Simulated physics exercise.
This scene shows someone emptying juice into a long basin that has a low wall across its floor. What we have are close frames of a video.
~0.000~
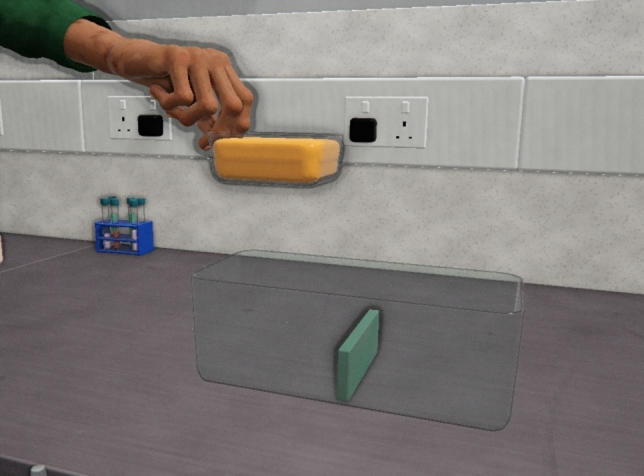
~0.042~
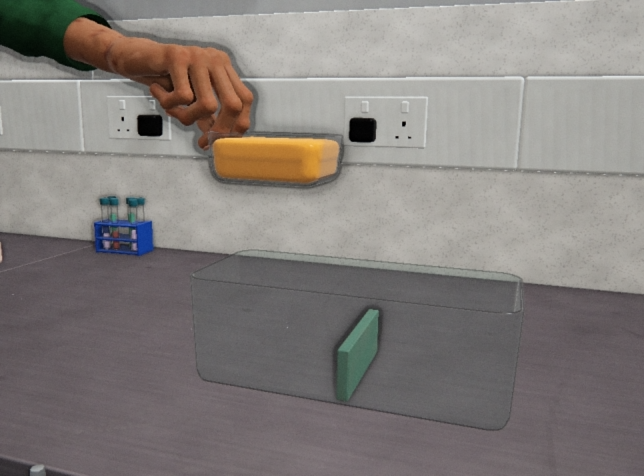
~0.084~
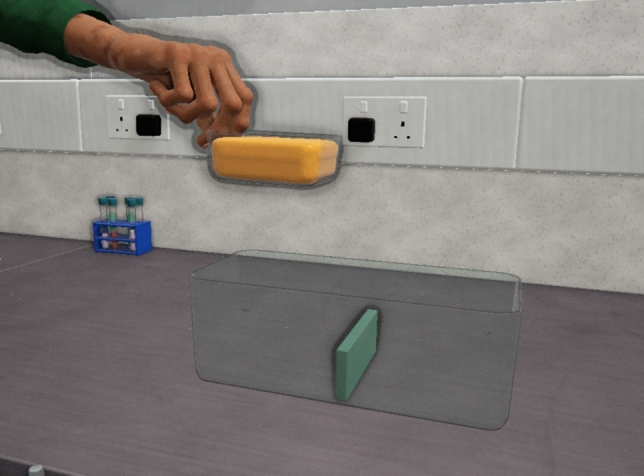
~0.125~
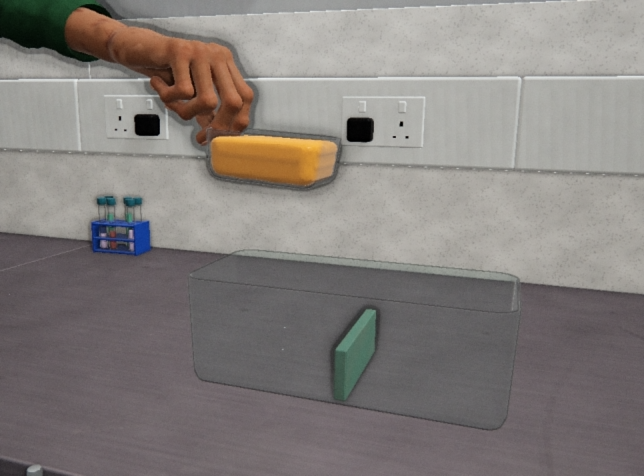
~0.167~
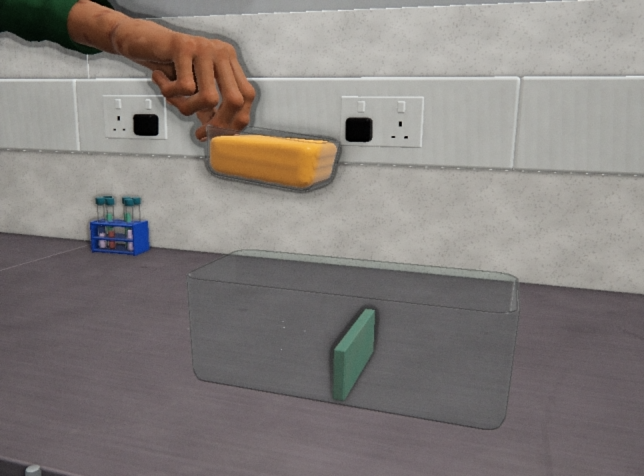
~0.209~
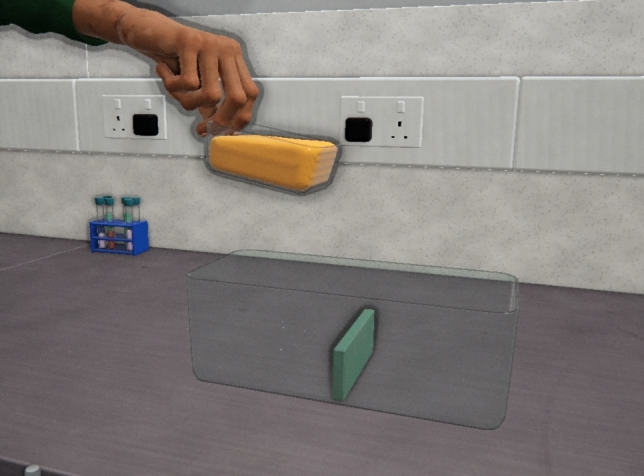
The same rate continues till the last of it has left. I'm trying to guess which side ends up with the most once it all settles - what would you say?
Most of it settles to the right.
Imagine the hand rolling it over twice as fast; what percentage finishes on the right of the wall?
Close to 70 out of every hundred.
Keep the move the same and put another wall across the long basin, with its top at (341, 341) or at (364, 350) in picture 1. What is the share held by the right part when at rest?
Well, it's close to 80 per cent for the first one, then 75 per cent for the other.
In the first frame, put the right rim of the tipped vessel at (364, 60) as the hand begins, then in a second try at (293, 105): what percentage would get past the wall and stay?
85 % and 30 %.
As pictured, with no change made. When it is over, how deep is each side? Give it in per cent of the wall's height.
The left side sits at 10 per cent and the right side at 30.
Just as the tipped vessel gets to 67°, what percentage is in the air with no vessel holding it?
I'd put it near 45 per cent.
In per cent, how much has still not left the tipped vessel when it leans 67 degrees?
I'd reckon near 30 percent is still held at that tilt.
By 0.60 s the tilt is 67° and 29 per cent is still to pour, 2 is left of the wall and 26 right of it.
By 0.88 s the tilt is 99° and 3 per cent is still to pour, 16 is left of the wall and 76 right of it.
By 1.18 s the tilt is 103° and 0 per cent is still to pour, 24 is left of the wall and 76 right of it.
By 1.50 s the tilt is 103° and 0 per cent is still to pour, 24 is left of the wall and 76 right of it.
At rest 24 per cent lies left of the wall, 76 right of it and 1 outside.
